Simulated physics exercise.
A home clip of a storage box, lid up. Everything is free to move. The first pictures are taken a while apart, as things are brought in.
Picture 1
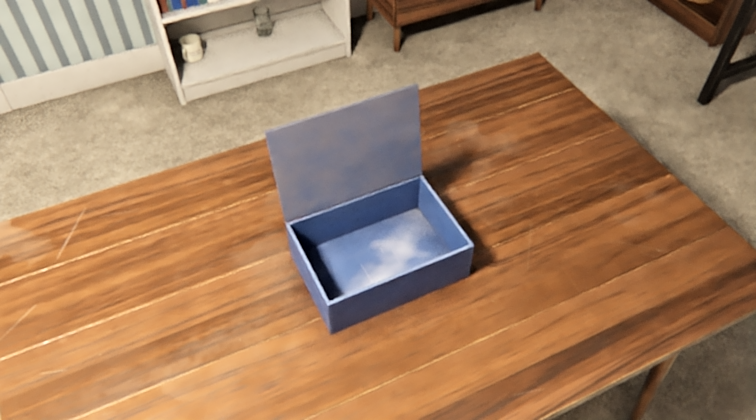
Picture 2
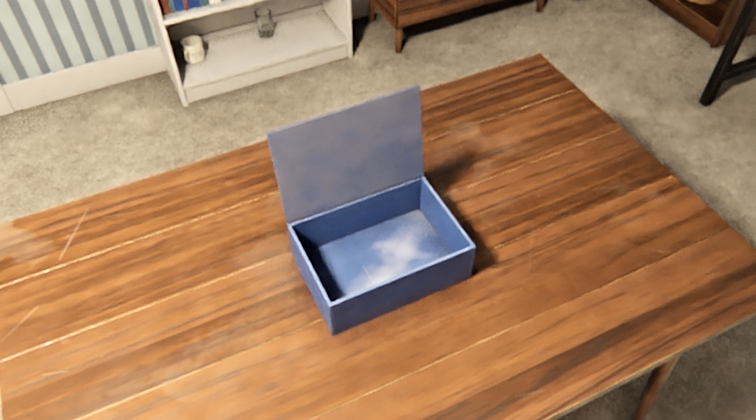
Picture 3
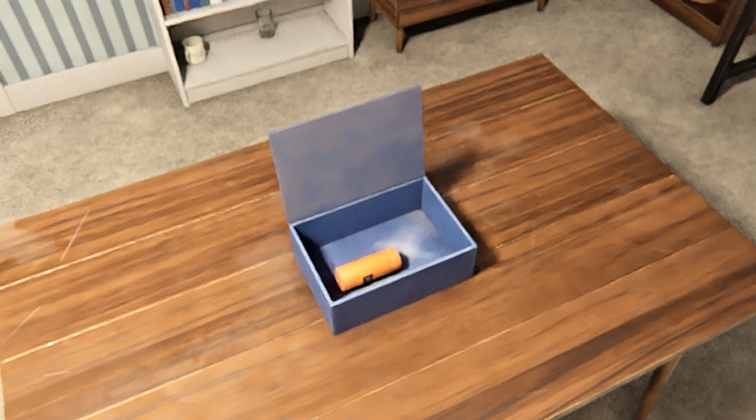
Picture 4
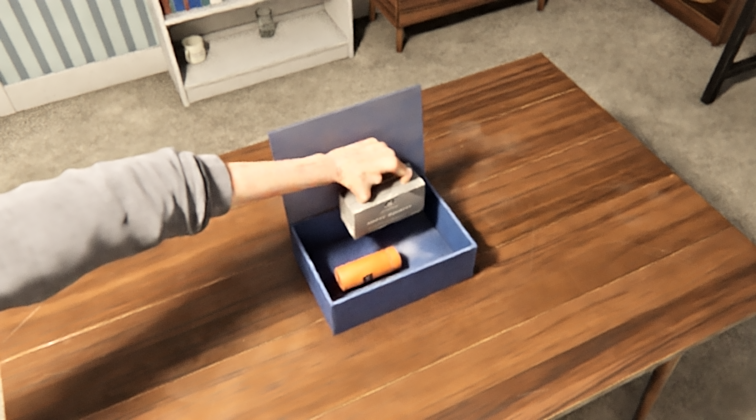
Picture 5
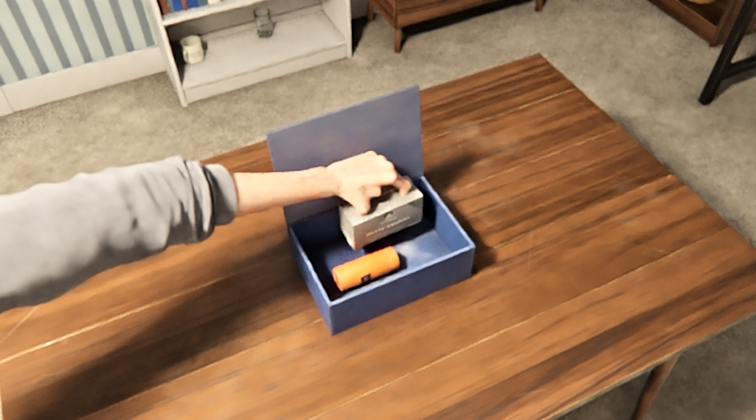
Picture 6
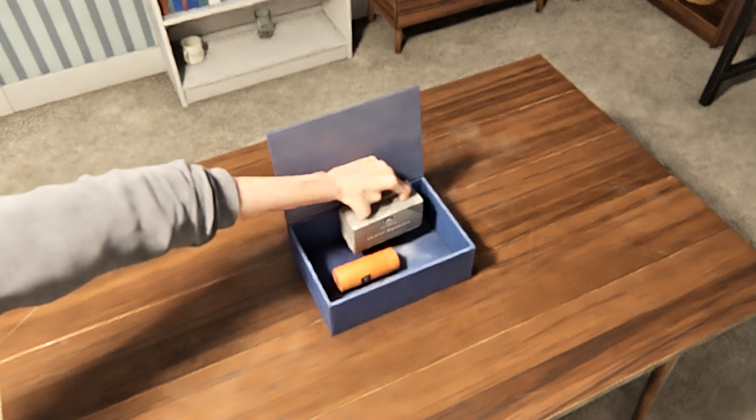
In the video, an open blue box sits empty on a wooden table, then an orange shaker lies inside it. A hand reaches in from the left, lowers a grey carton into the box behind the shaker, and keeps holding it.
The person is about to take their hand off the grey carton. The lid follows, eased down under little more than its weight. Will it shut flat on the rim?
Here the lid shuts flat.
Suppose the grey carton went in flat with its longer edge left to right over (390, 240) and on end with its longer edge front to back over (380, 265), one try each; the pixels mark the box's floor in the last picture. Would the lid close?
First, it shuts flat; second, it is held up.
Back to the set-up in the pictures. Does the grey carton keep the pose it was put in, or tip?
It stays as placed.
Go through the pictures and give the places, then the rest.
The last thing is not in view yet, in the first frame.
The last thing is not in view yet, in the second frame.
The last thing is not in view yet; orange shaker (368, 269), in the third frame.
Still above its spot; grey carton (382, 201); orange shaker (368, 268), in the fourth frame.
Still above its spot; grey carton (381, 212); orange shaker (366, 269), in the fifth frame.
Put in, still held; grey carton (381, 217); orange shaker (366, 269), in the sixth frame.
Then, 1.20 s past the last view, lid 81° above the rim; grey carton displaced a little near (379, 230).
Then, 1.90 s past the last view, lid 36° above the rim; grey carton displaced a little near (379, 230).
Finally, lid shut; moved from the start, grey carton; orange shaker still in place. Final places as the last picture's camera would see them, grey carton near (379, 230).
